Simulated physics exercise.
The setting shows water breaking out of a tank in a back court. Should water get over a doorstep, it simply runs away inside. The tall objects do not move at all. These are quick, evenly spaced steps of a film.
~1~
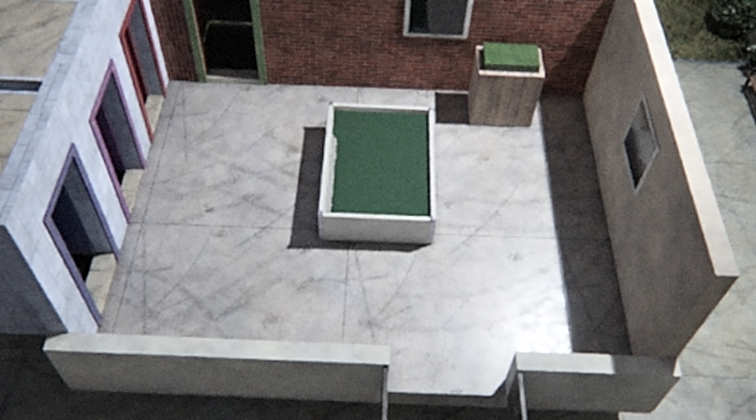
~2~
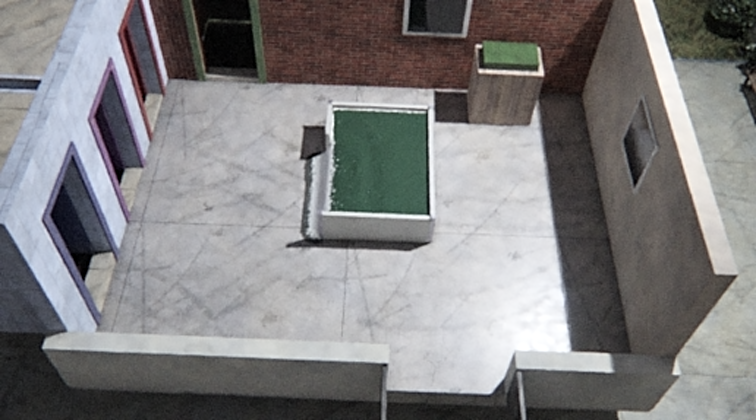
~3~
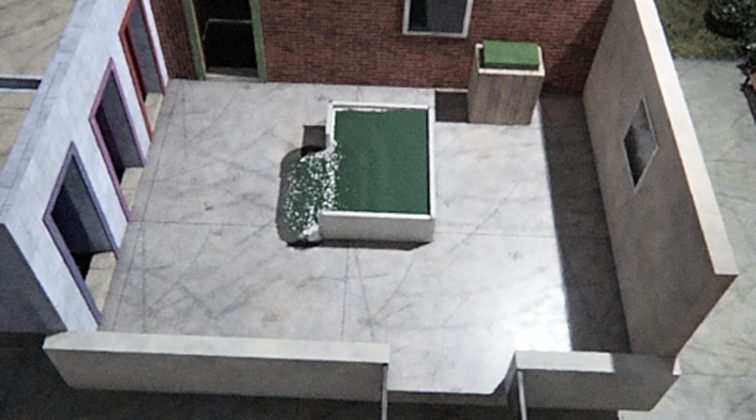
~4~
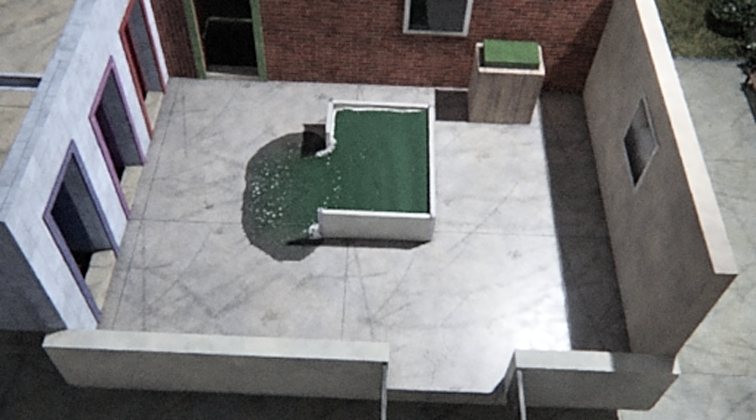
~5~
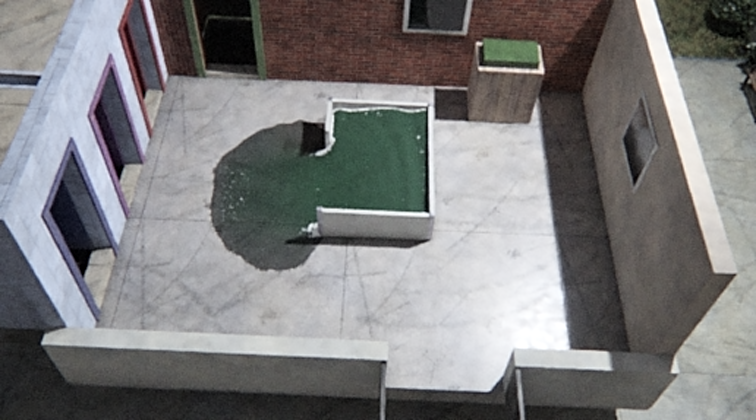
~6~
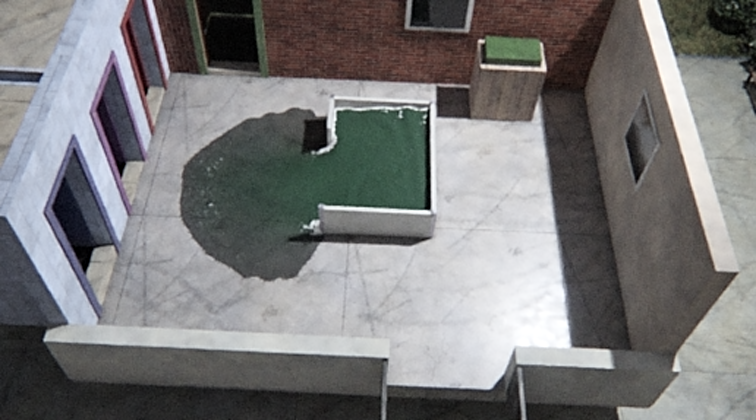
Green water breaks out through the left side of an open white-walled tank in a back court, then spreads leftward across the pale floor in a widening, rounded dark pool while the surrounding walls stay still.
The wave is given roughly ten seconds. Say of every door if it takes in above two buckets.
I expect the red door to let through too much; I expect the purple door to let through too much; I expect the green door to let through an acceptable amount; I expect the blue door to let through an acceptable amount.
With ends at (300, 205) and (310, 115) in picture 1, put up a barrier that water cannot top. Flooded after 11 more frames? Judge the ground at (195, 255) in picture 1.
Answer: That point is waterlogged.
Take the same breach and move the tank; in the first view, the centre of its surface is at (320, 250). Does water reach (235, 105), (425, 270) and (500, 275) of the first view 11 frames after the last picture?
Well, in the order you listed them, they'd be unreached, unreached and unreached.
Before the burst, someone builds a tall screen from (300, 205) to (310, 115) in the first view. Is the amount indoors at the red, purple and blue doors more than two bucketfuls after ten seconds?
After that: Red stays shy of it; purple tops the mark; blue stays shy of it.
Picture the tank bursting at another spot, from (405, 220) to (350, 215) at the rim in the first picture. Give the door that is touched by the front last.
I'd name the green door.
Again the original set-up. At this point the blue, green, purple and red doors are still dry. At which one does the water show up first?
It's the purple-painted one.
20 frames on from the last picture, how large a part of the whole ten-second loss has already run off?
Some 60 per cent.
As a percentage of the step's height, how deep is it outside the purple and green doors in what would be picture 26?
Roughly 360 per cent, then 60 per cent.
A moment on, water covers 25 % of the floor; the red door not reached, the purple door over two buckets in, the green door not reached, the blue door not reached.
Next, water covers 35 % of the floor; the red door under two buckets in, the purple door far over two buckets in, the green door not reached, the blue door wet at the sill, nothing in.
Then, water covers 35 % of the floor; the red door over two buckets in, the purple door far over two buckets in, the green door wet at the sill, nothing in, the blue door wet at the sill, nothing in.
Later, water covers 65 % of the floor; the red door over two buckets in, the purple door far over two buckets in, the green door wet at the sill, nothing in, the blue door wet at the sill, nothing in.
In the end, water covers 80 % of the floor; the red door over two buckets in, the purple door far over two buckets in, the green door wet at the sill, nothing in, the blue door wet at the sill, nothing in.
